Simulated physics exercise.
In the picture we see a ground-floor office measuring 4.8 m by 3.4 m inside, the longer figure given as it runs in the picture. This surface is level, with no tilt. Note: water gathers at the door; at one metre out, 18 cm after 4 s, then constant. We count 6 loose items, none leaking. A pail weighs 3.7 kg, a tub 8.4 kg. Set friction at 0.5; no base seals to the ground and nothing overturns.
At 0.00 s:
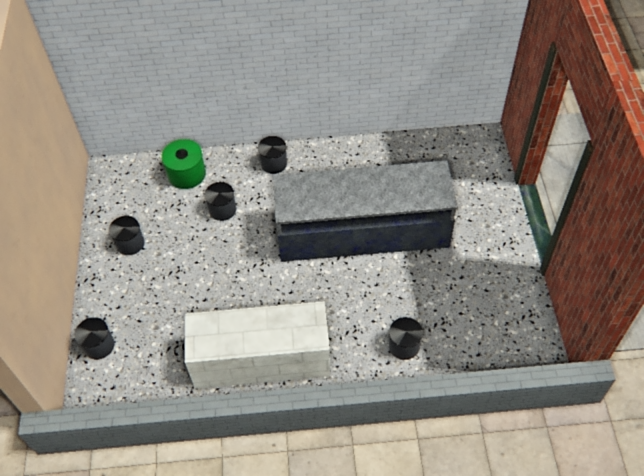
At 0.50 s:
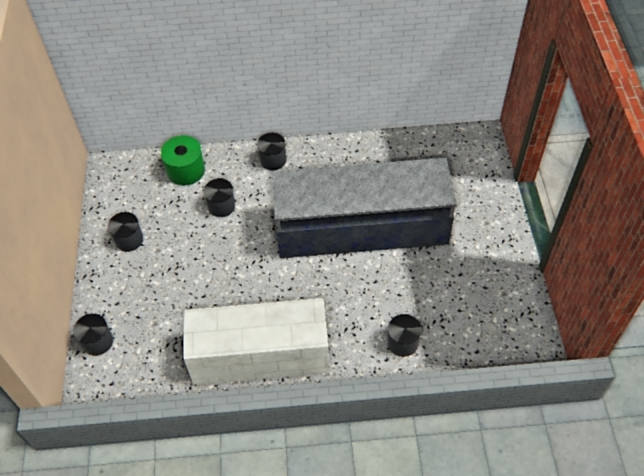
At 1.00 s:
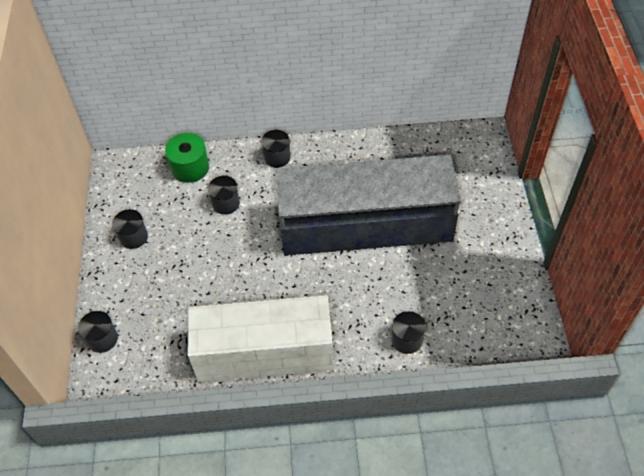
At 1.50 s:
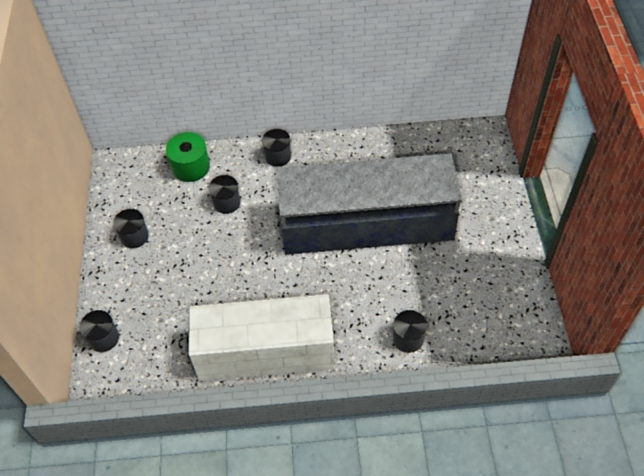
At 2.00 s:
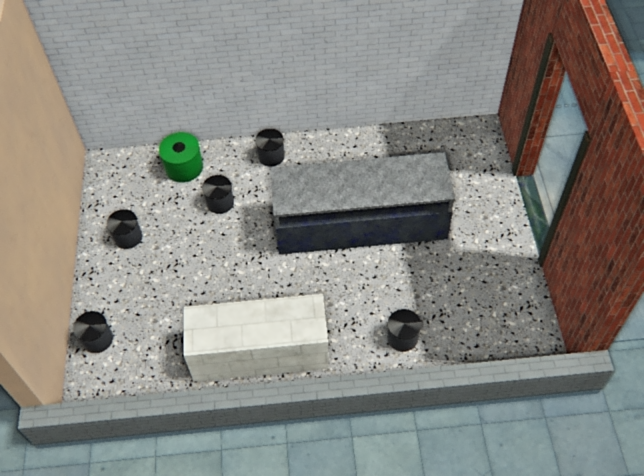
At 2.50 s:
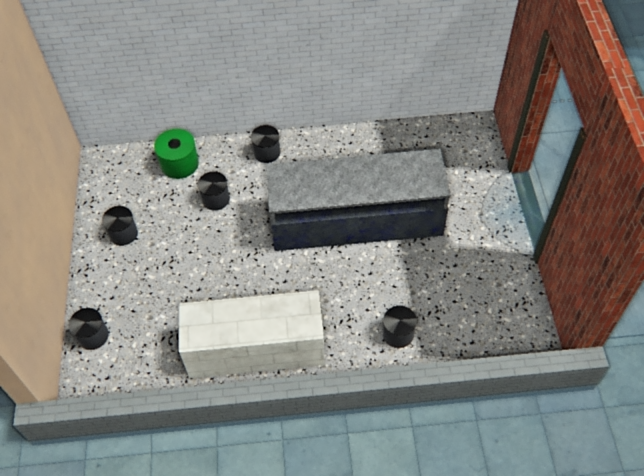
The clip shows a small room with a green tub, dark cylinders and two long blocks, all staying still, as the beige paving outside turns bluish under water and a shallow patch finally creeps in through the right-hand doorway.
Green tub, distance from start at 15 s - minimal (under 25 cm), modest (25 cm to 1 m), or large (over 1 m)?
Modest.
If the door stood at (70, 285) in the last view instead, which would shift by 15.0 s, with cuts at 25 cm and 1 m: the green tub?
In that case the green tub would have shifted a modest distance.
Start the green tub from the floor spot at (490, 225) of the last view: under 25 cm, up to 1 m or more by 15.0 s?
What happens is it gets pushed a long way.
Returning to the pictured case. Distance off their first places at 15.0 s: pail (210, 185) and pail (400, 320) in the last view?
The first is 200 cm from its start, the second 80 cm.
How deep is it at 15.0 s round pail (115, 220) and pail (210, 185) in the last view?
Depth approx. 11 cm / 10 cm.
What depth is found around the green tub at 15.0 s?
Depth: About 11 cm.
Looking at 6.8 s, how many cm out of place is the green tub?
Around 0 centimetres.
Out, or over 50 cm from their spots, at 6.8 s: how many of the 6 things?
I make it 1.
After 3.5 s the green tub is near (174, 144), 0.0 m from its start, aground; 0 afloat.
After 6.8 s the green tub is near (174, 144), 0.0 m from its start, aground; 1 afloat.
After 11.0 s the green tub is near (143, 150), 0.3 m from its start, afloat; 6 afloat.
After 15.0 s the green tub is near (106, 153), 0.7 m from its start, afloat; 6 afloat.
